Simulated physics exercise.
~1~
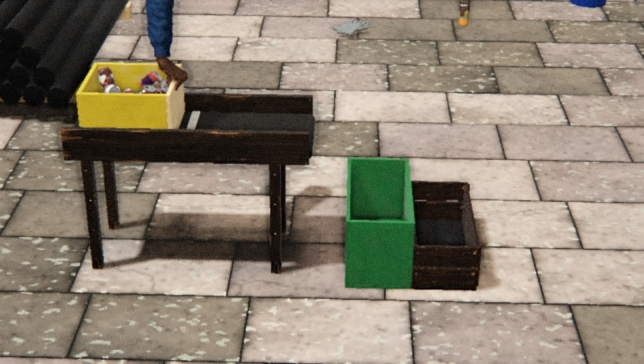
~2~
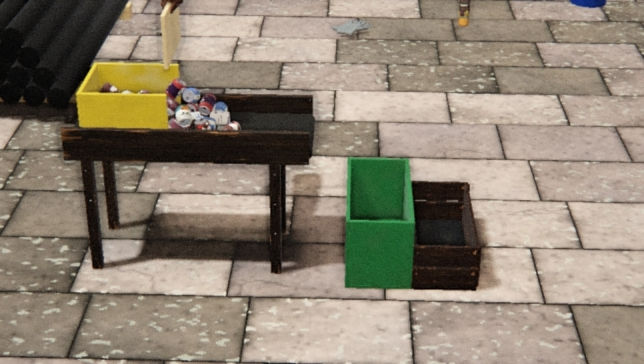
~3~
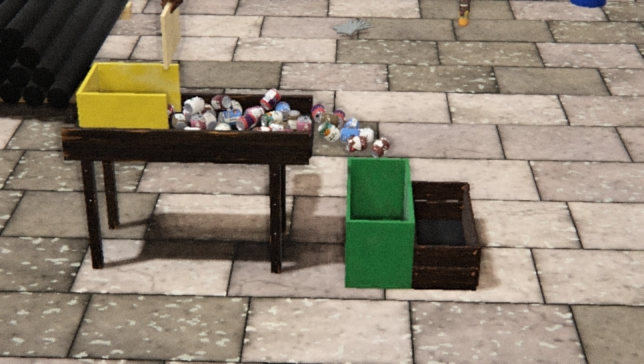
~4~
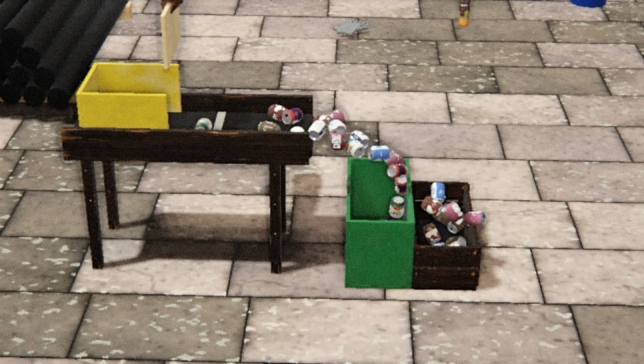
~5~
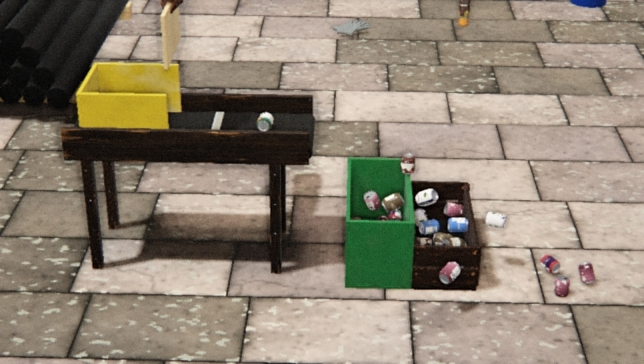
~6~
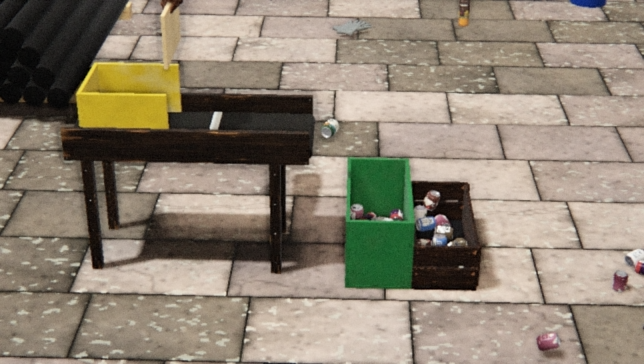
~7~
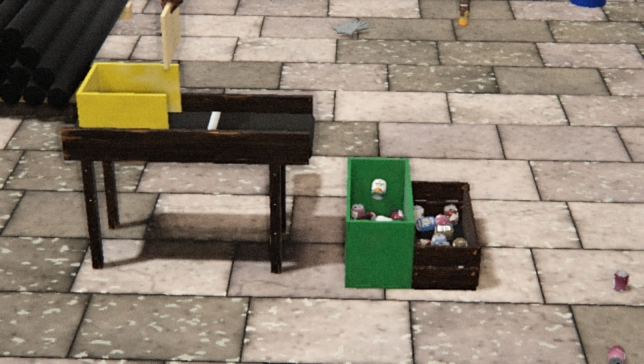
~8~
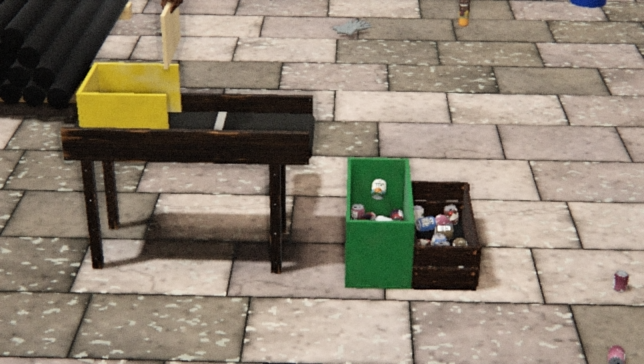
Mini cans spilling from a yellow pen along a dark belt, dropping into a green tote and black tub, some overshooting onto paving.
